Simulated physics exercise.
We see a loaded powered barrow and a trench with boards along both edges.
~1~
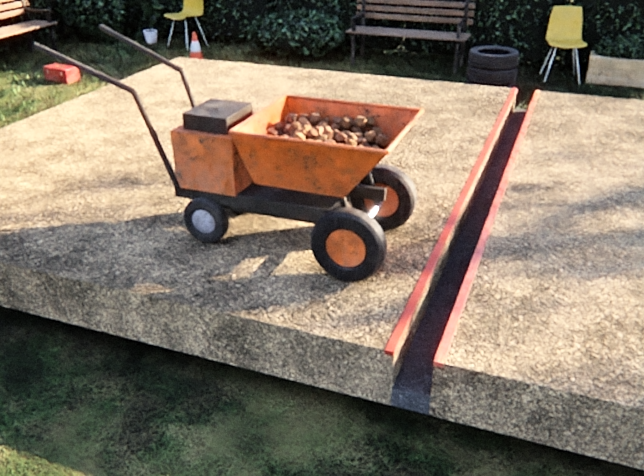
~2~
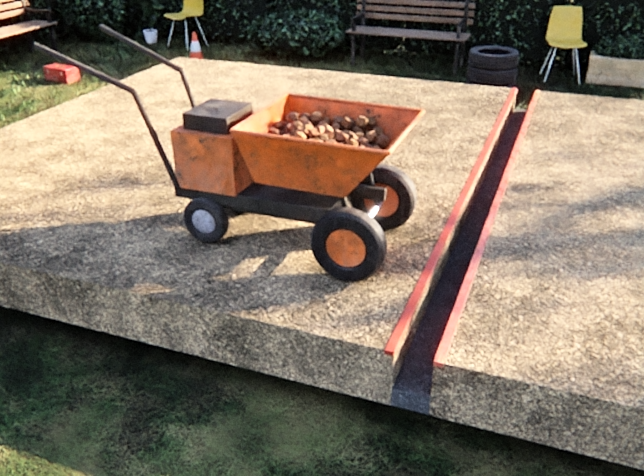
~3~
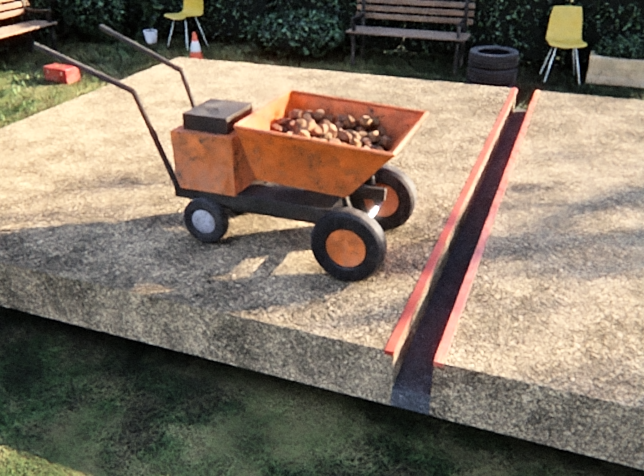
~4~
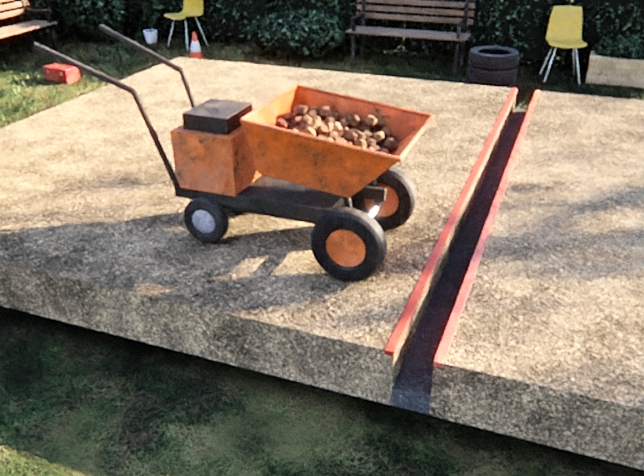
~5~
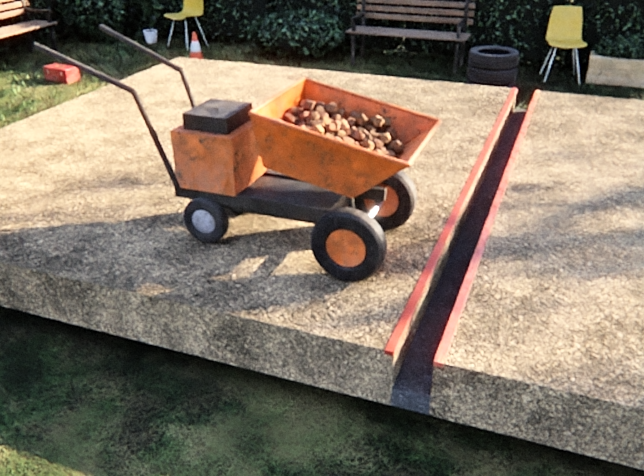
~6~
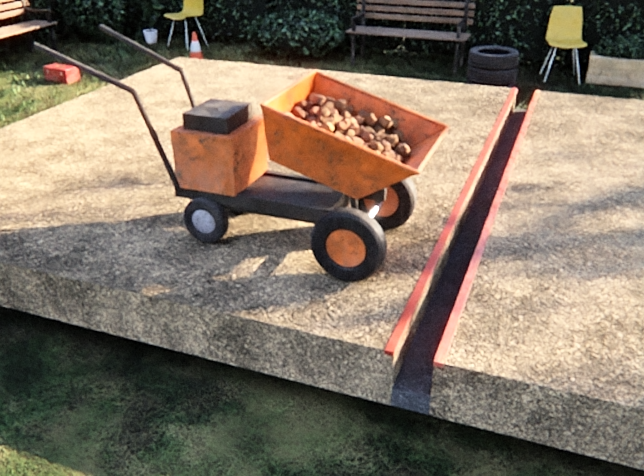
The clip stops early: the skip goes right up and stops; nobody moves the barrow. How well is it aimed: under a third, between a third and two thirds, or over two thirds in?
The trench ends with less than a third of it.
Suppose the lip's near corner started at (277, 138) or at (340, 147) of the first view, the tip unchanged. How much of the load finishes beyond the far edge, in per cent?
Near 0 % and 20 %.
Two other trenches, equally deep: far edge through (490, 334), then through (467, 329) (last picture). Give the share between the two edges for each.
The first gives 70 %, the second 20 %.
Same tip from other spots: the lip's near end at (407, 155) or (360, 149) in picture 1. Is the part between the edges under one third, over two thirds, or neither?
At the first place under a third, at the second the middle third.
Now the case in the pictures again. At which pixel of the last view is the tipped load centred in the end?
Roughly at (520, 274).
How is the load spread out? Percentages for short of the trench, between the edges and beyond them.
Short: 0 %, between: 0 %, beyond: 75 %.
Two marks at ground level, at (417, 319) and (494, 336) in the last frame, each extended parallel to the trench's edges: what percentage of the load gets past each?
In turn 80 and 50 in a hundred.
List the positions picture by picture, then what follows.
The first picture shows lip of the skip near (387, 153), level; top of the load near (319, 131), clay clods; first edge of the trench near (406, 316); far edge near (452, 326), the trench under half as wide as the skip, and about as deep as wide.
The second picture shows lip of the skip near (388, 154), level; top of the load near (320, 131).
The third picture shows lip of the skip near (392, 156), tipped barely; top of the load near (310, 137).
The fourth picture shows lip of the skip near (399, 160), tipped a little; top of the load near (315, 135).
The fifth picture shows lip of the skip near (407, 165), tipped a little; top of the load near (317, 128).
The sixth picture shows lip of the skip near (417, 173), tipped clearly; top of the load near (311, 123); first edge of the trench near (406, 316); far edge near (452, 326).
Shortly afterwards, skip tipped steeply; the whole lot in the skip.
Next, skip tipped right over; near two thirds in the skip; near a quarter beyond it; only a few falling.
Some moments later, skip tipped right over; near a quarter in the skip; only a few in or heaped over the trench; the bulk beyond it.
In the end, skip tipped right over; near a quarter in the skip; only a few in or heaped over the trench; the bulk beyond it.
